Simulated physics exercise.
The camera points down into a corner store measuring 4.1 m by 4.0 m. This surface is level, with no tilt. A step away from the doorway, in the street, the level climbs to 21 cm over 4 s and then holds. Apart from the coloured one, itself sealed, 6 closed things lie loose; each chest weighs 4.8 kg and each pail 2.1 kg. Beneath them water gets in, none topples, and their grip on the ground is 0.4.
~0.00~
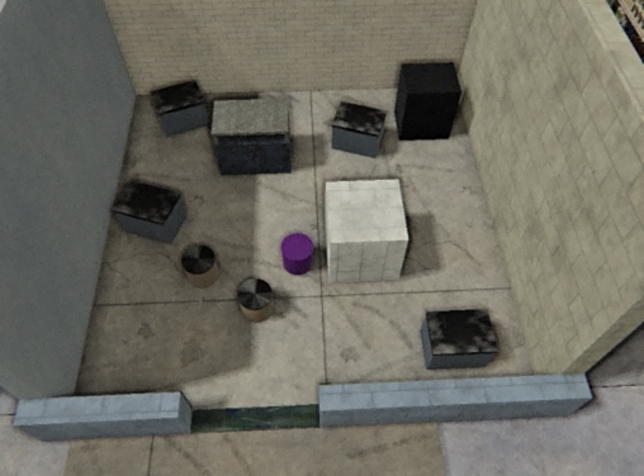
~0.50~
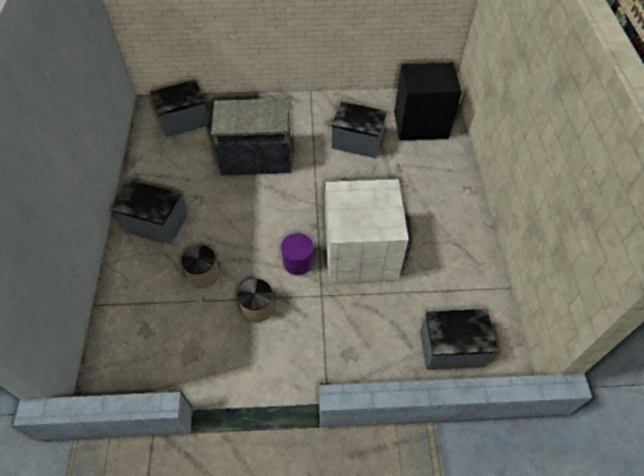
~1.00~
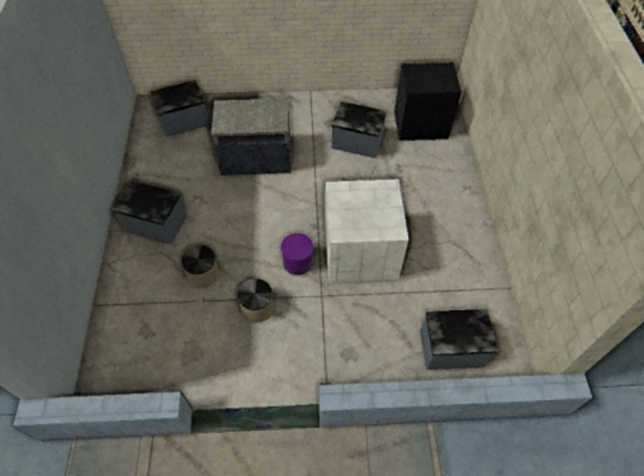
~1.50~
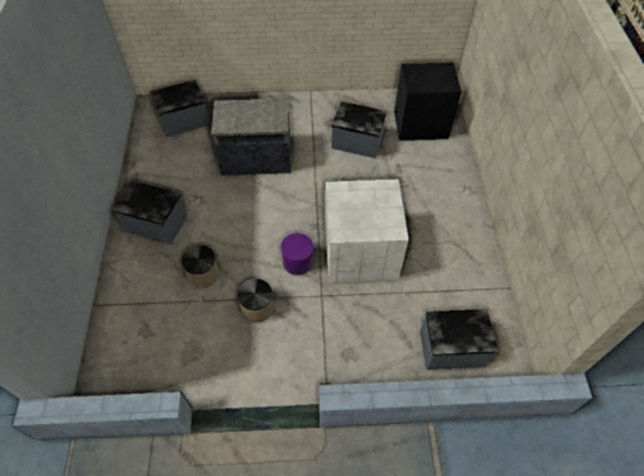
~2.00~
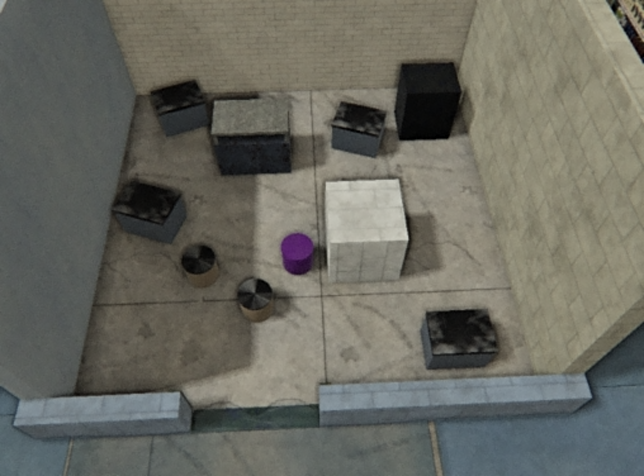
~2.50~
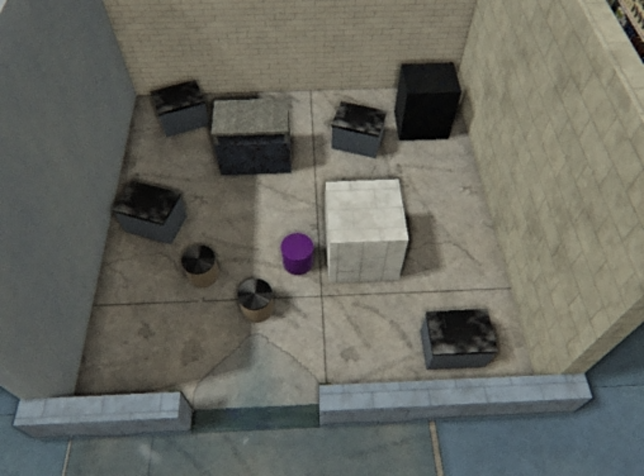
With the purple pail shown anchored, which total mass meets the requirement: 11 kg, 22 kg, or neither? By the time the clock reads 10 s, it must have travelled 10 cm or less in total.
The high one.
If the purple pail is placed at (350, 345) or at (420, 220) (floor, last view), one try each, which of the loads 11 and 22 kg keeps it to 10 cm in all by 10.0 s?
For the first spot the lighter suffices, for the second the lighter suffices.
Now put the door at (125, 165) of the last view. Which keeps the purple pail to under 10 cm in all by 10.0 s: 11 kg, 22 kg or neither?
In that setup just the second mass works.
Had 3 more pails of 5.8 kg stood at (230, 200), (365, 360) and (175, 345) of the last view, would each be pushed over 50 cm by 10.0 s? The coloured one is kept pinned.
One by one: Too far, not far enough and not far enough.
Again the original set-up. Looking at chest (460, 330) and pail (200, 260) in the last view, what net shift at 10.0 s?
100 cm, 250 cm.
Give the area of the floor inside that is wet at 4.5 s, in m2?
At that time the wet patch spans about 5.5 m2.
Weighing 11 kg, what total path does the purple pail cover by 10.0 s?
Path length near 80 cm.
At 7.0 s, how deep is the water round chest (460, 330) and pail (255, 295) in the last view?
Roughly 4 and 3 cm.
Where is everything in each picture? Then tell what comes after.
In the first picture, the purple pail at (297, 246), on the bottom; water covers 0.0 m2; 0 of 7 have shifted.
In the second picture, the purple pail at (297, 246) rests on the ground; 0.0 m2 under water; 0 of 7 have shifted.
In the third picture, the purple pail at (297, 246) rests on the ground; water covers 0.0 m2; 0 of 7 have shifted.
In the fourth picture, the purple pail at (297, 246) rests on the ground; water covers 0.0 m2; 0 of 7 have shifted.
In the fifth picture, the purple pail at (297, 246) rests on the ground; water covers 0.0 m2; 0 of 7 have shifted.
In the sixth picture, the purple pail at (297, 246), on the bottom; 0.4 m2 under water; 0 of 7 have shifted.
After 3.5 s the purple pail would be 0 cm from its start with 11 kg and 0 cm from its start with 22 kg; 3 cm of water round it then.
After 4.5 s the purple pail would be 5 cm from its start with 11 kg and 0 cm from its start with 22 kg; 7 cm of water round it then.
After 7.0 s the purple pail would be 67 cm from its start with 11 kg and 0 cm from its start with 22 kg; 8 cm of water round it then.
After 10.0 s the purple pail would be 78 cm from its start with 11 kg and 0 cm from its start with 22 kg; 10 cm of water round it then.
